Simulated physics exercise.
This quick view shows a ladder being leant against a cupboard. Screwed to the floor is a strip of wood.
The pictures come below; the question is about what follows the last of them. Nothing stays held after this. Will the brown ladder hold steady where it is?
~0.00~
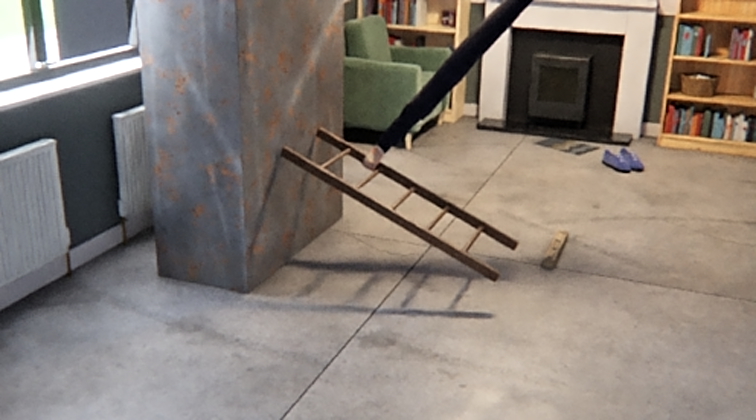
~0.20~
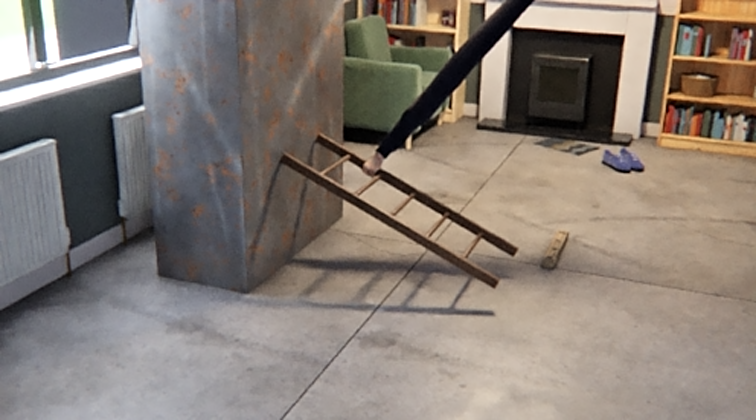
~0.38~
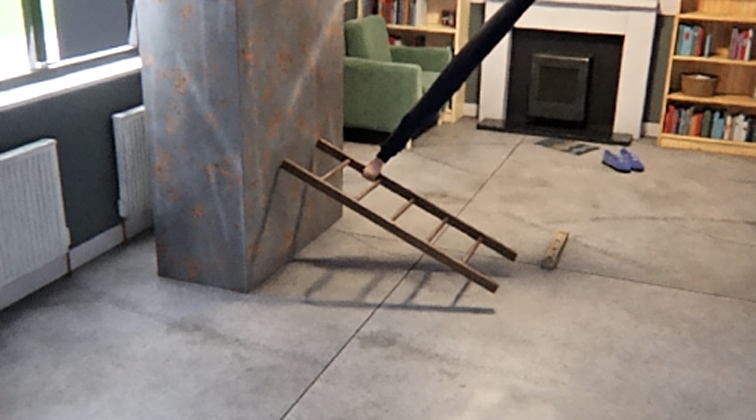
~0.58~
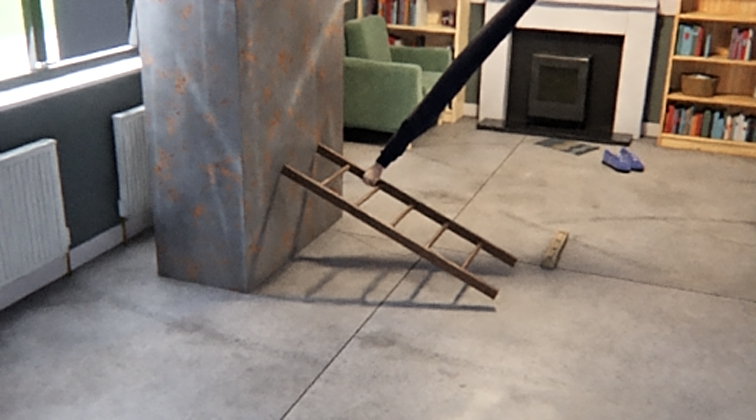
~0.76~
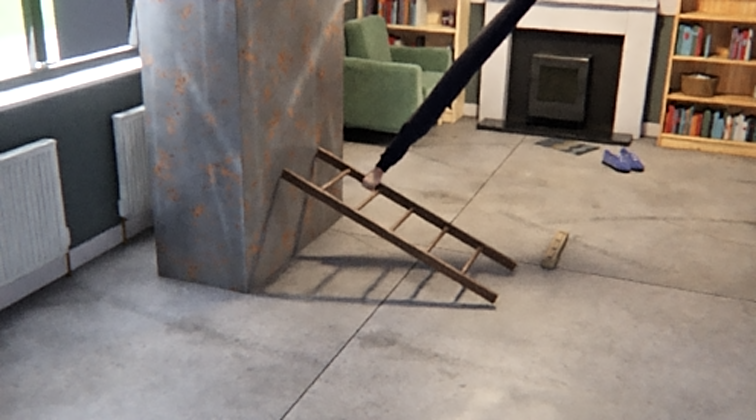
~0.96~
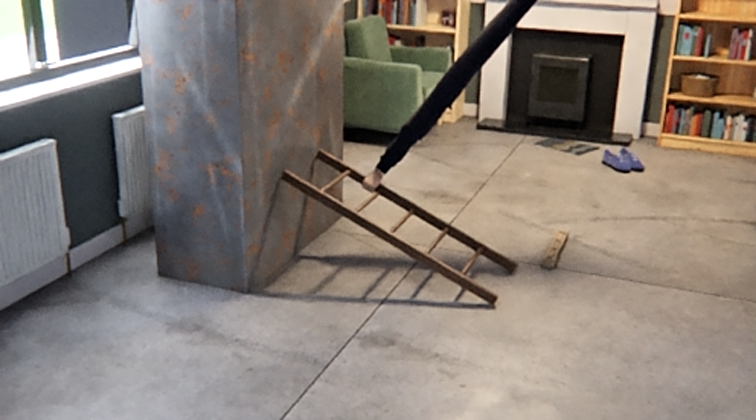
I expect it will skid away at the bottom.
By 1.24 s, brown ladder tilted by 14° near (407, 249).
When it is over (2.2 s), the brown ladder gives way at the feet, near (409, 266).
